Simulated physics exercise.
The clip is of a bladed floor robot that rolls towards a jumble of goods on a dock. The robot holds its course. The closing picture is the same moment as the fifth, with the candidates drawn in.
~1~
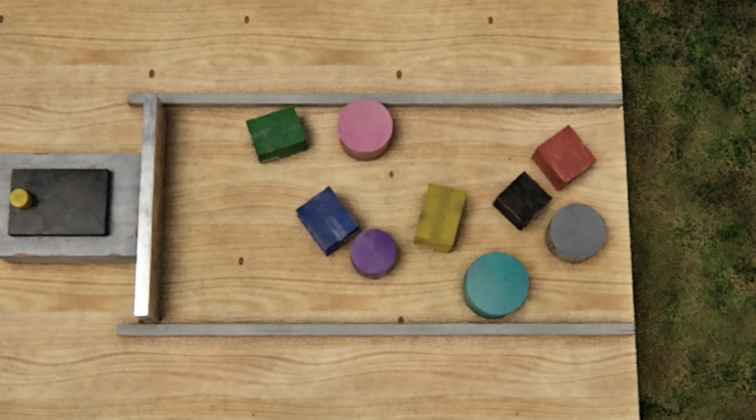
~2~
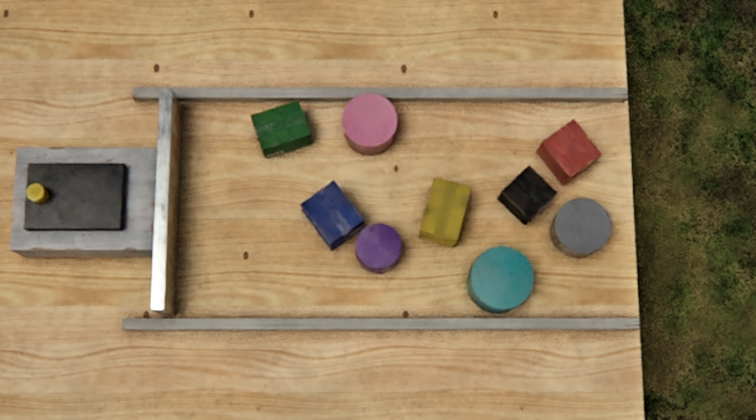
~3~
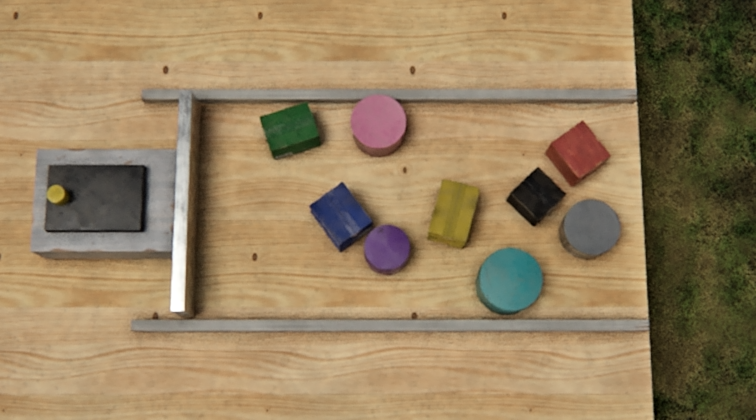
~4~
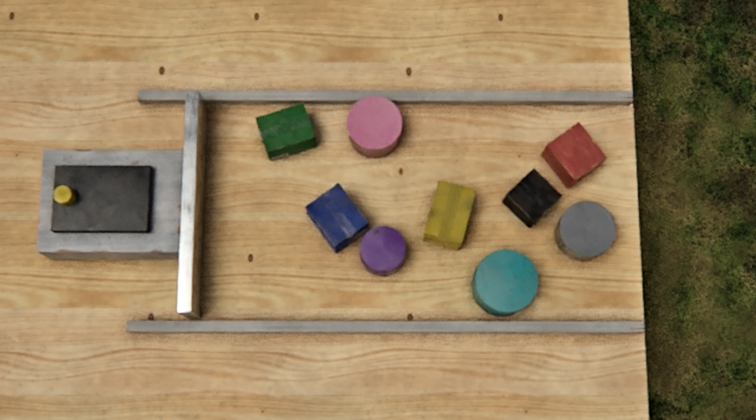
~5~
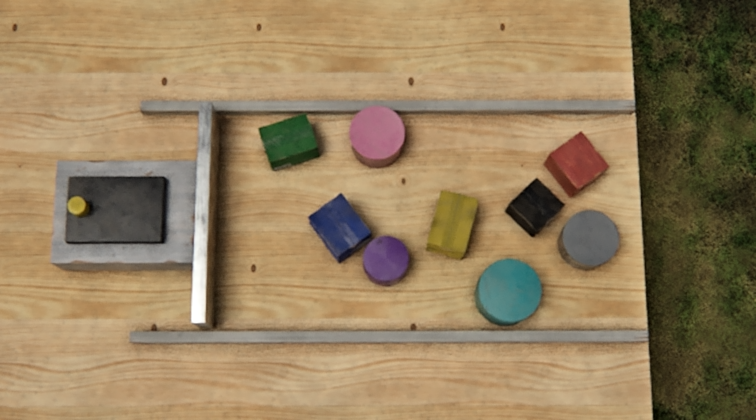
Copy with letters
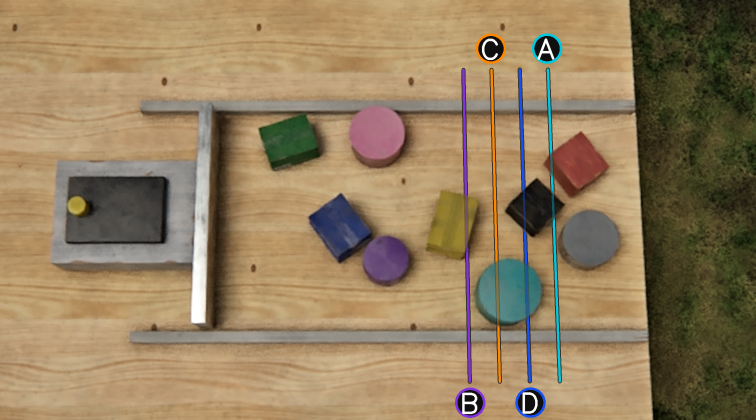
Bladed floor robot creeping right between two rails towards a scattered jumble of colourful boxes and round containers, which stay still.
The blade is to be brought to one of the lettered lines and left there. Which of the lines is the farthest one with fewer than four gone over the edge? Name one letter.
It should halt at A.
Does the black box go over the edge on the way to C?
No.
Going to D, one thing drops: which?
The red crate.
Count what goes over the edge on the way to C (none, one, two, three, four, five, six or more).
In all, none.
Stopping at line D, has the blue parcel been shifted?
By then, yes.
On the marked copy, A at (554, 221); B at (466, 221); C at (496, 221); D at (525, 221).
Following A. Soon after the start, robot (251, 209); pink pail (416, 138); green box (364, 148).
Later, robot (378, 209); grey pail (598, 245); black box (567, 205).
In the end, robot (478, 209); red crate over the edge; grey pail over the edge; three fallen.
As for the rest, B is within the limit but short; C is within the limit but short; D is within the limit but short.
